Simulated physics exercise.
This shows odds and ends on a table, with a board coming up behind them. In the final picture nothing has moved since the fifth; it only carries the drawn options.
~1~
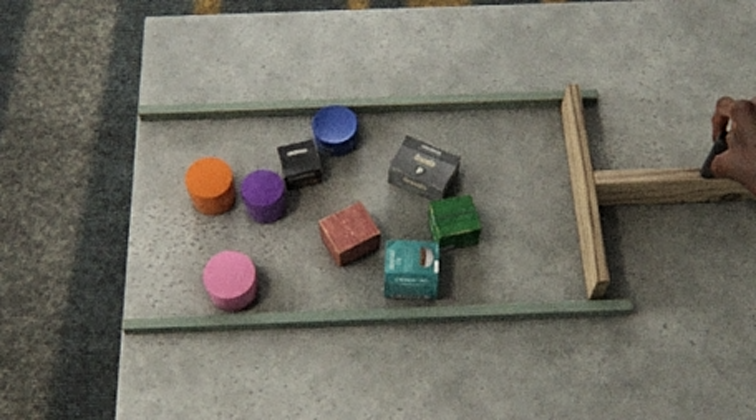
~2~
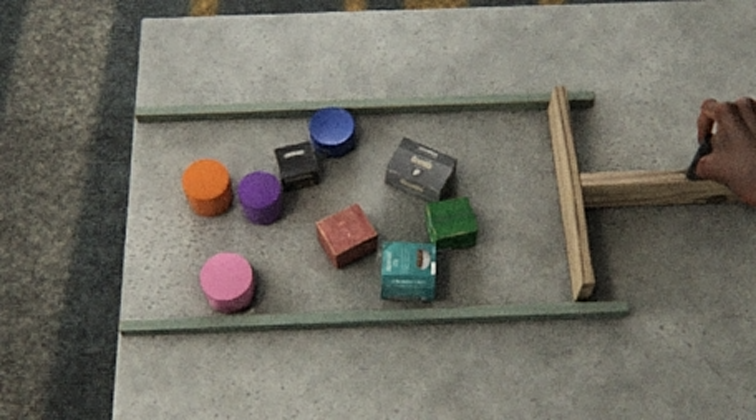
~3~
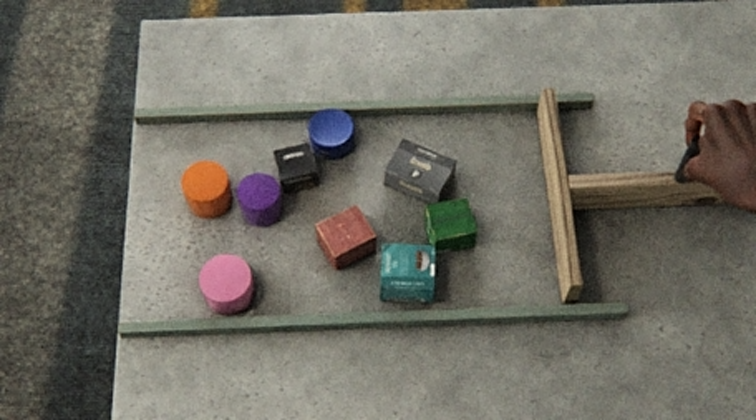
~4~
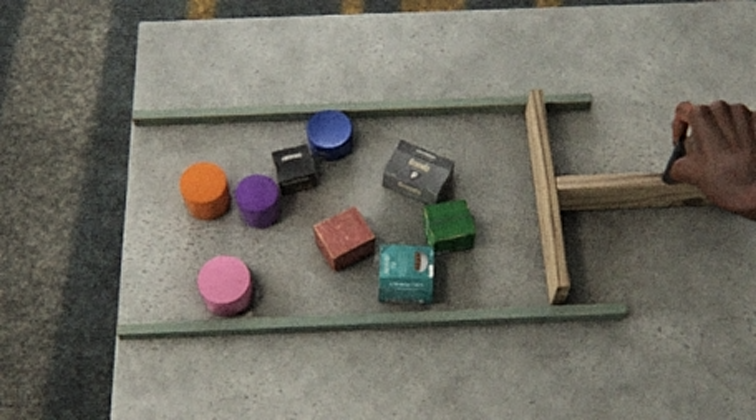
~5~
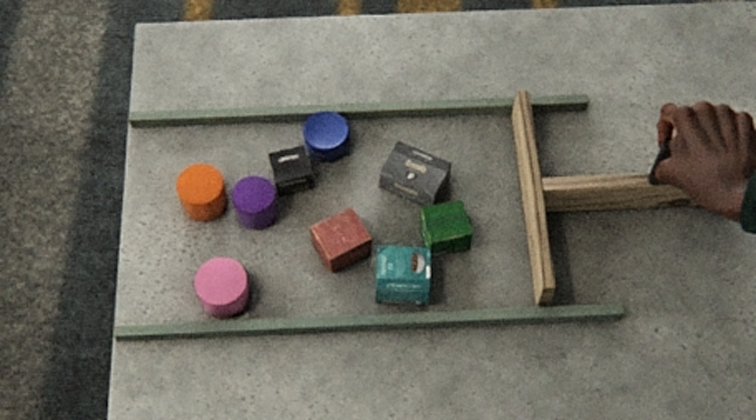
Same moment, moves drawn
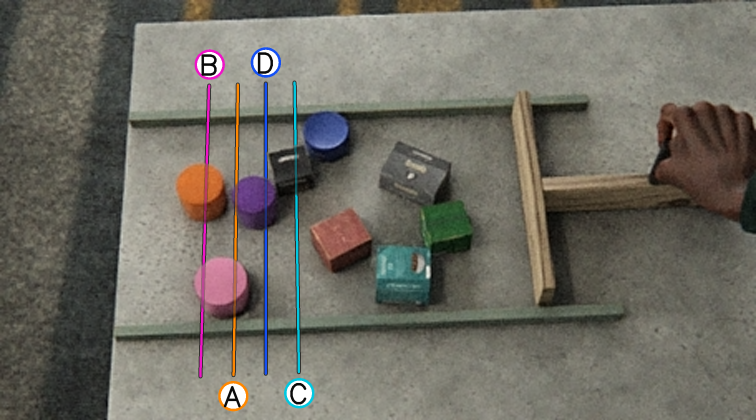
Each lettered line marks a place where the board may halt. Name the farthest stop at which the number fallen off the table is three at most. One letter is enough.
The farthest such stop is B.
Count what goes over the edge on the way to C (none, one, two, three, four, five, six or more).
By then, none.
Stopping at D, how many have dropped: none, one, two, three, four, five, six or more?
By then, none.
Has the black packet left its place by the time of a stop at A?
Yes.
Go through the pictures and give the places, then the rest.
In the first frame, red block (350, 234); purple pot (264, 196); pink pot (232, 281).
In the second frame, board (574, 180); black packet (297, 167).
In the third frame, board (563, 182); blue tub (332, 134).
In the fourth frame, board (549, 183); green box (449, 227).
In the fifth frame, board (536, 184); red block (341, 240); purple pot (256, 202); pink pot (223, 287).
On the marked copy, A at (236, 220); B at (205, 221); C at (297, 217); D at (266, 218).
With B. Early on, board (417, 189); turquoise packet (387, 278); red block (336, 240).
Further on, board (298, 194); orange pot (171, 188); purple pot (210, 206).
At the end, board (205, 198); orange pot over the edge; purple pot over the edge; two fallen.
As for the rest, A is within the limit but short; C is within the limit but short; D is within the limit but short.
